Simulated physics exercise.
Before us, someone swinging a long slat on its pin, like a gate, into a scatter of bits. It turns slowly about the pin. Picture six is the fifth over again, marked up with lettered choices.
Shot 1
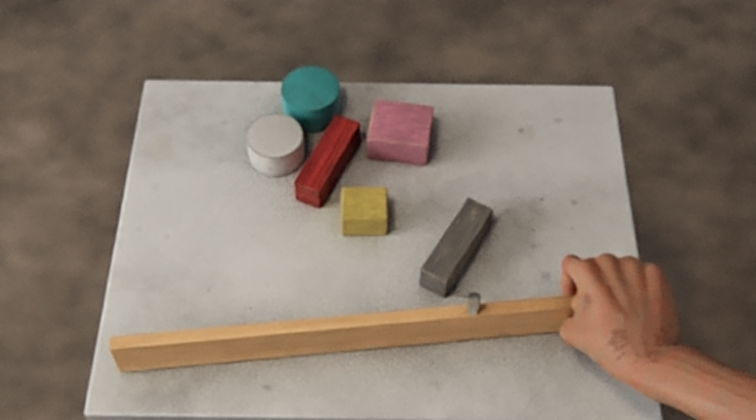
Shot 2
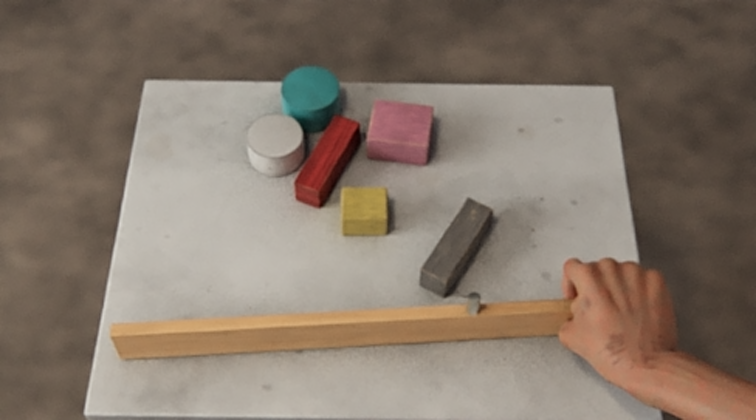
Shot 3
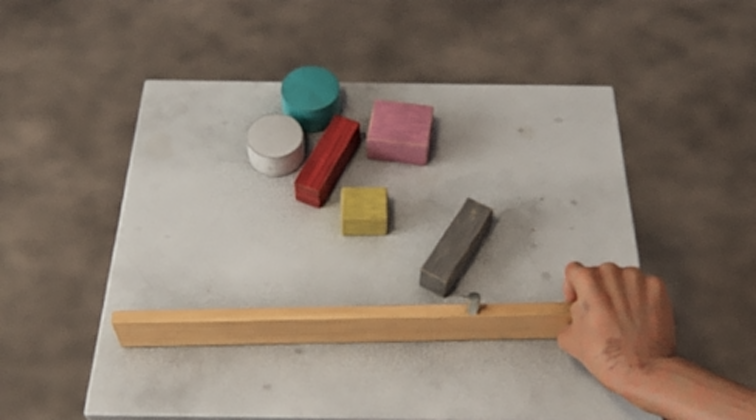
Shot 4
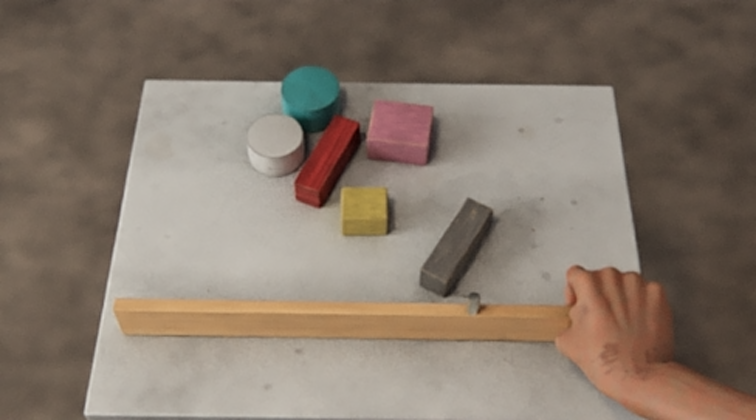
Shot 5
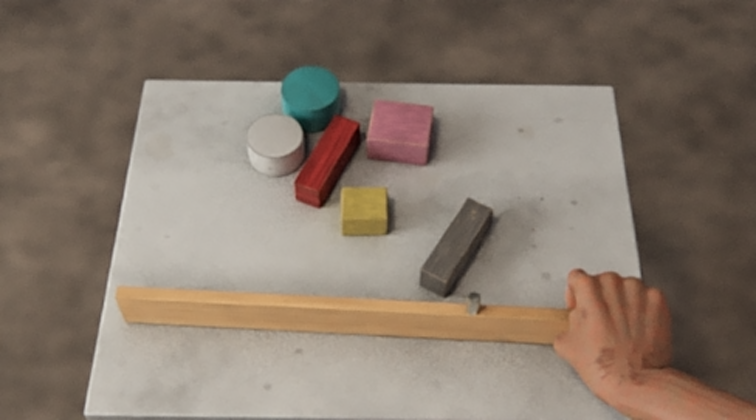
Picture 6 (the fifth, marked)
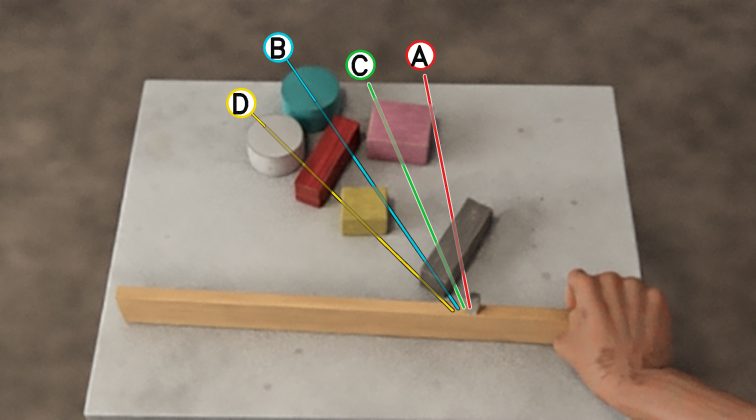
On a pale stone slab, a hand at the right grips a long wooden slat and slowly turns it about a small pin, its left end edging upward, while the colored blocks and round pieces above stay still.
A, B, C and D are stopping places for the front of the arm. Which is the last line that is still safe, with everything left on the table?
No farther than D.
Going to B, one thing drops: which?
The turquoise tin goes over.
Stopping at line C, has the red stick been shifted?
By then, yes.
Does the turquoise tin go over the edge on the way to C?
Yes.
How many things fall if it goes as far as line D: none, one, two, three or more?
By then, none.
On the marked copy, A at (446, 183); B at (382, 198); C at (413, 188); D at (353, 213).
With D. Early on, arm (300, 254); turquoise tin (311, 100); pink block (400, 133).
Further on, arm (328, 215); turquoise tin (311, 100); pink block (400, 133).
At the end, arm (353, 194); turquoise tin (329, 83); white tin (309, 125); nothing has fallen.
As for the rest, A drops the turquoise tin and white tin; B drops the turquoise tin; C drops the turquoise tin.
